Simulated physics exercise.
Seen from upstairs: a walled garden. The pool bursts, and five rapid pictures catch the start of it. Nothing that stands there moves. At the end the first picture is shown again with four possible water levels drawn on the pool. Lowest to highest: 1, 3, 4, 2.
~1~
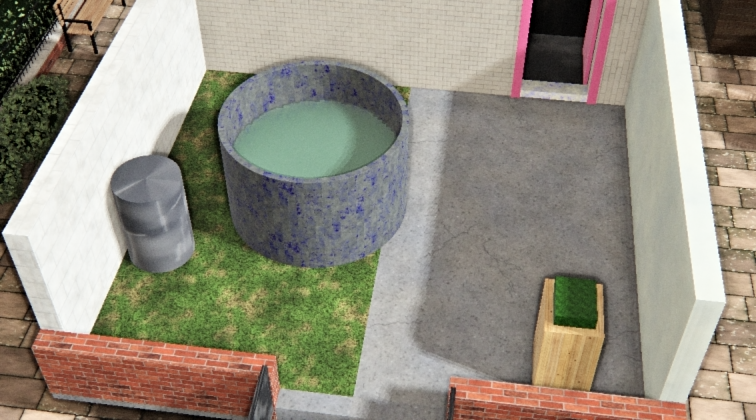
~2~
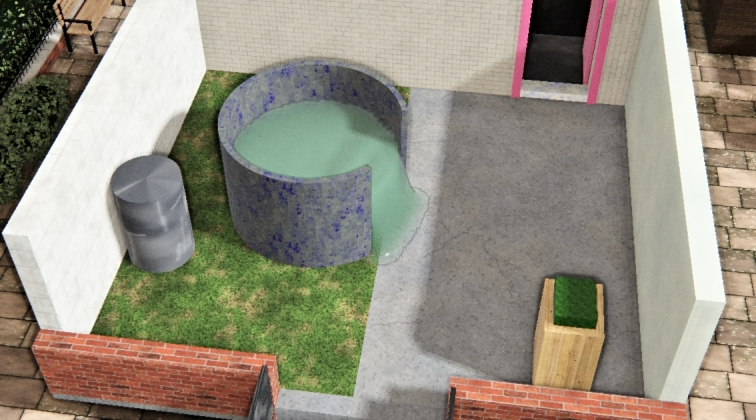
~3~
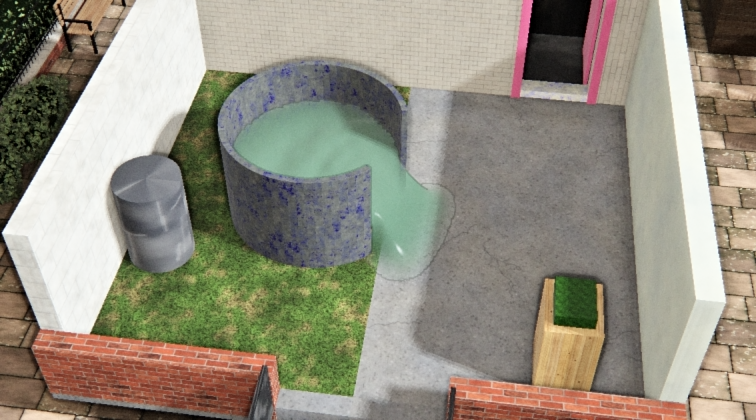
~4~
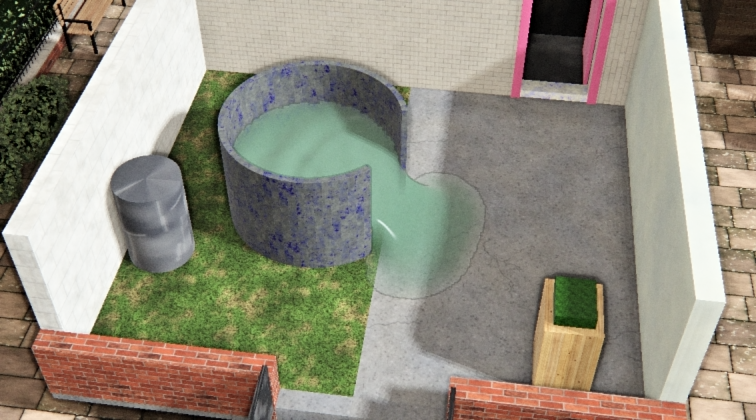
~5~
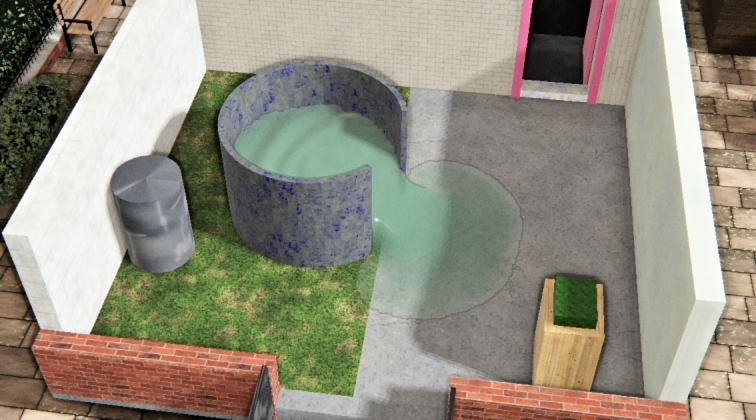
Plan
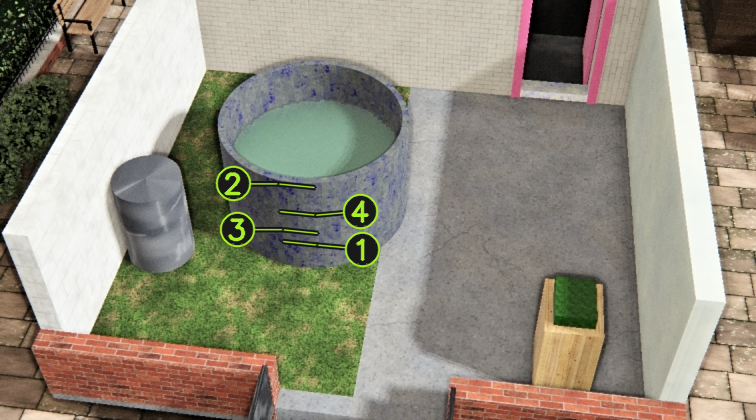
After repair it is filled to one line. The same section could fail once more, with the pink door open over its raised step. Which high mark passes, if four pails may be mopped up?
Mark 3 just does it.
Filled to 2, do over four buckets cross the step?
Yes, it does.
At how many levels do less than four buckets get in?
Two.
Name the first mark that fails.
The answer is 4.
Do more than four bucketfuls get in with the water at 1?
No.
On the marked copy, 1 at (300, 243); 2 at (295, 185); 3 at (299, 231); 4 at (298, 213); from the bottom up 1, 3, 4, 2.
If 1 is chosen, nothing gets over.
If 2 is chosen, dozens of bucketfuls pour in.
If 3 is chosen, a bucket or two gets in.
If 4 is chosen, about 10 bucketfuls get in.
